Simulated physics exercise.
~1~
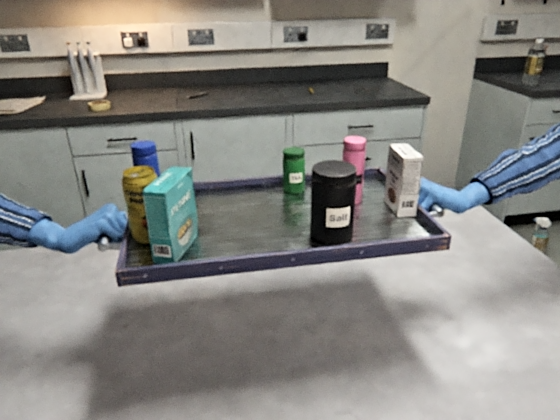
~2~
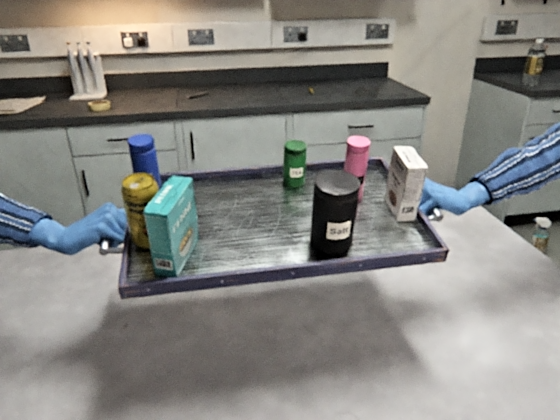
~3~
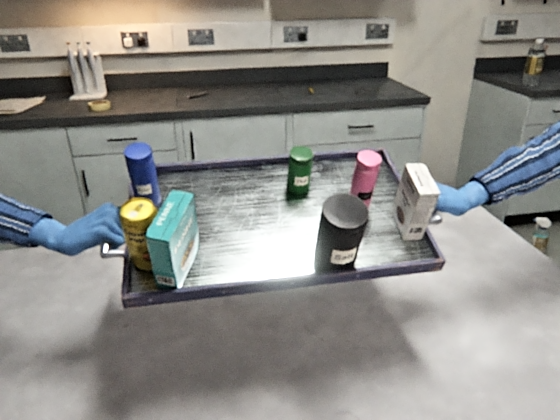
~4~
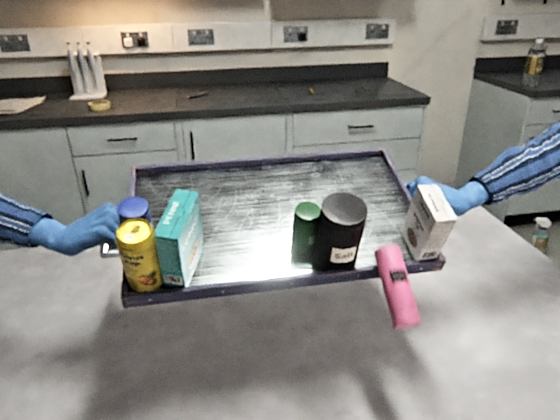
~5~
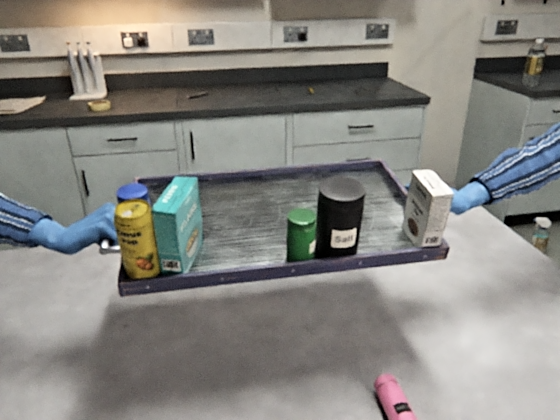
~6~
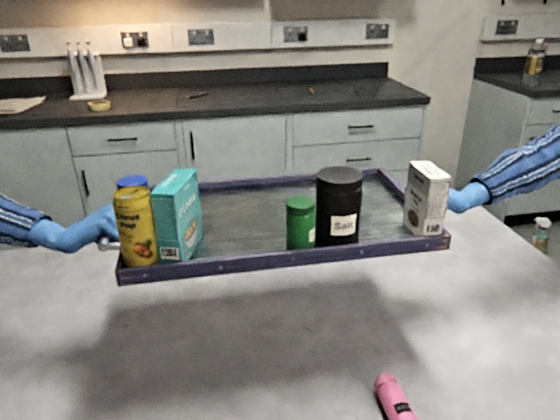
At the start, two blue-gloved hands hold a level tray over a grey table, carrying a yellow can, a turquoise packet, a black jar, a white packet and blue, green and pink shakers. The hands tip the near edge down, and the items lean with the tray. Several slide toward the viewer, and the pink shaker pitches over the near rim upside down. As the tray is levelled, the pink shaker lies on the table below. The others end upright on the tray, the green shaker beside the black jar and the blue one behind the yellow can.
